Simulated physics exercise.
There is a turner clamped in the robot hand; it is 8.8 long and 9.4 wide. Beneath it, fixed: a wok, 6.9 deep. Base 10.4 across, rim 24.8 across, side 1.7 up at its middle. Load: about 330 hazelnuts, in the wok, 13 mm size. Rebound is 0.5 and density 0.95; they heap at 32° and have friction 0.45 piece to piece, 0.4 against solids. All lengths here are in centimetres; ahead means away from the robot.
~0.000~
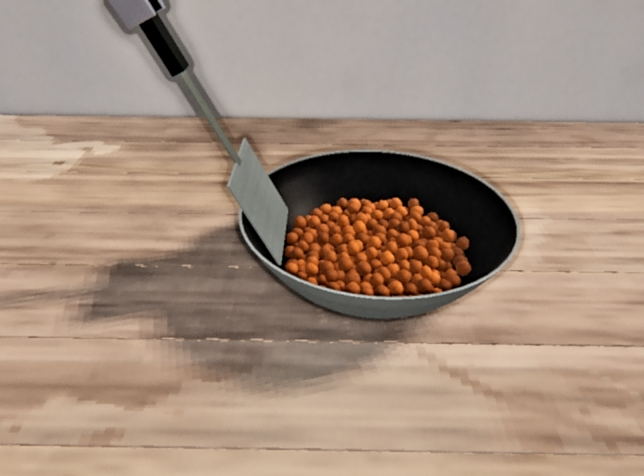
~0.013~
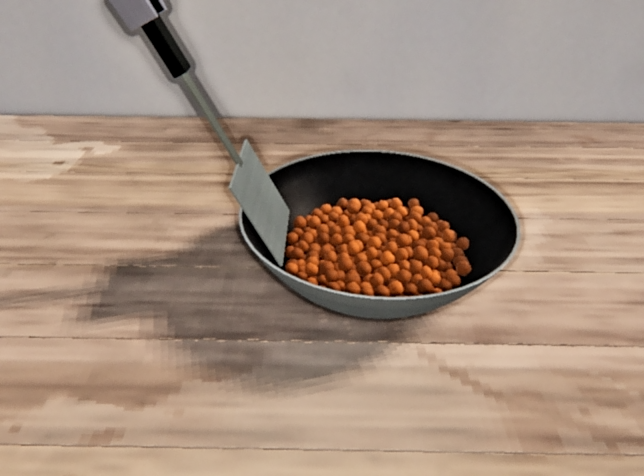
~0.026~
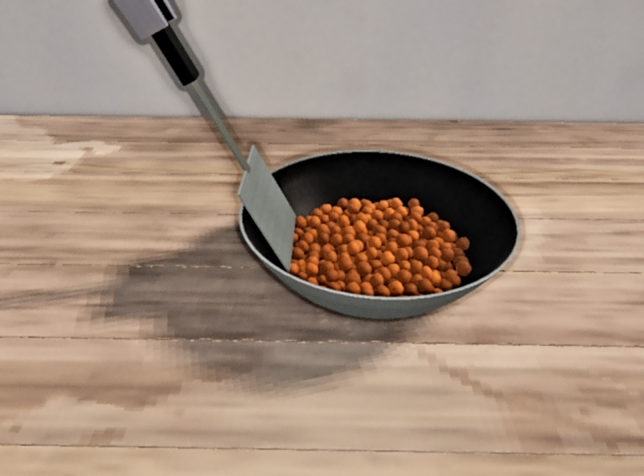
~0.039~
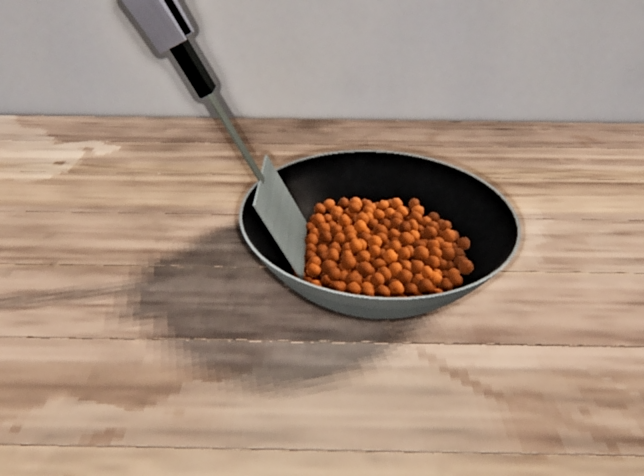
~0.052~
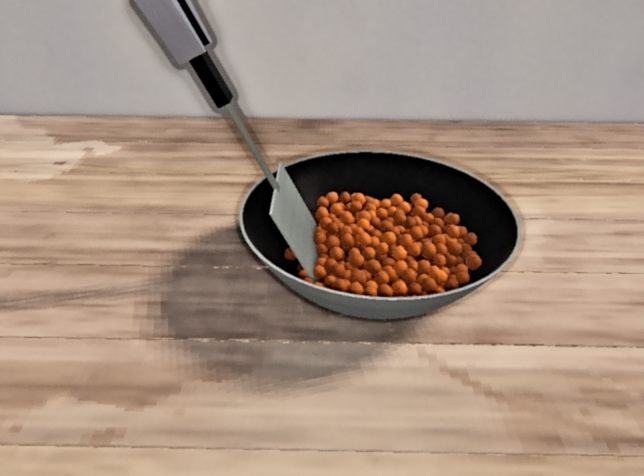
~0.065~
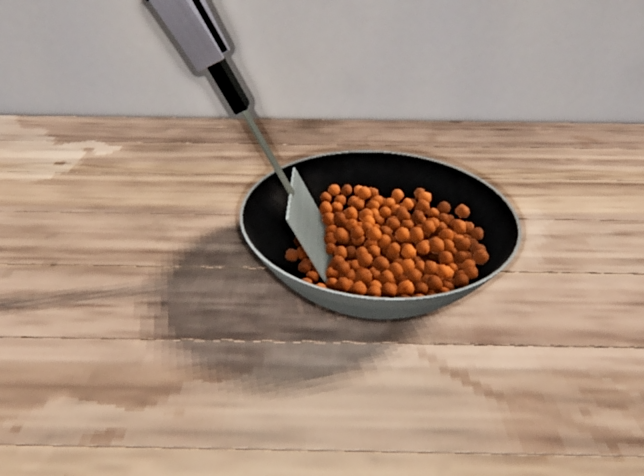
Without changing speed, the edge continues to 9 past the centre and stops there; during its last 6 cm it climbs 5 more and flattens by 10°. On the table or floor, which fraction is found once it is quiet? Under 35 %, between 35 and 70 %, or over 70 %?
Between 35 and 70 %.
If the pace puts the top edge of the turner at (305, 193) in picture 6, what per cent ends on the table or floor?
Roughly 55 per cent.
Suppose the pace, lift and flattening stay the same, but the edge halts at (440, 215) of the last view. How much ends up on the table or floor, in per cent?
Around 15 percent ends on the table or floor.
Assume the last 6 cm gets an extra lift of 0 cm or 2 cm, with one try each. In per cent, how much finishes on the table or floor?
It works out to some 55 per cent for the first setting and some 50 per cent for the second.
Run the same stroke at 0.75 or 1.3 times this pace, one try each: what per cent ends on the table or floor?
Some 40 and 55 per cent.
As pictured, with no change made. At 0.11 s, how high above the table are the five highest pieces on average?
They are some 8 cm up.
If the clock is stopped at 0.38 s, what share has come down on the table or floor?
About 10 per cent.
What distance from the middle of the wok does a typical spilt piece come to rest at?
About 46 centimetres.
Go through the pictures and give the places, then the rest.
Turner top edge at (237, 160), sloping 64°; upper third of the load around (376, 242), from x 290 to 465, top at y 205; 326 in the wok, in the first picture.
Turner top edge at (238, 161), sloping 64°; upper third of the load around (377, 242), from x 290 to 465, top at y 205, in the second picture.
Turner top edge at (246, 168), sloping 64°; upper third of the load around (377, 242), from x 290 to 465, top at y 205, in the third picture.
Turner top edge at (260, 178), sloping 64°; upper third of the load around (381, 239), from x 290 to 465, top at y 205, in the fourth picture.
Turner top edge at (276, 186), sloping 64°; upper third of the load around (386, 235), from x 290 to 475, top at y 200, in the fifth picture.
Turner top edge at (291, 191), sloping 64°; upper third of the load around (395, 234), from x 290 to 480, top at y 190; 326 in the wok, in the sixth picture.
After 0.11 s, sloping 64°, highest piece 9 above the table; 326 in the wok.
After 0.15 s, sloping 61°, highest piece 12 above the table; 322 in the wok, 4 on the blade or in flight.
After 0.38 s, sloping 54°, highest piece 29 above the table; 179 in the wok, 36 on the table or floor, 111 on the blade or in flight.
After 1.43 s, sloping 54°, highest piece 6 above the table; 179 in the wok, 147 on the table or floor.
At rest, 179 in the wok, 147 on the table or floor. That is 45 % on the table or floor.
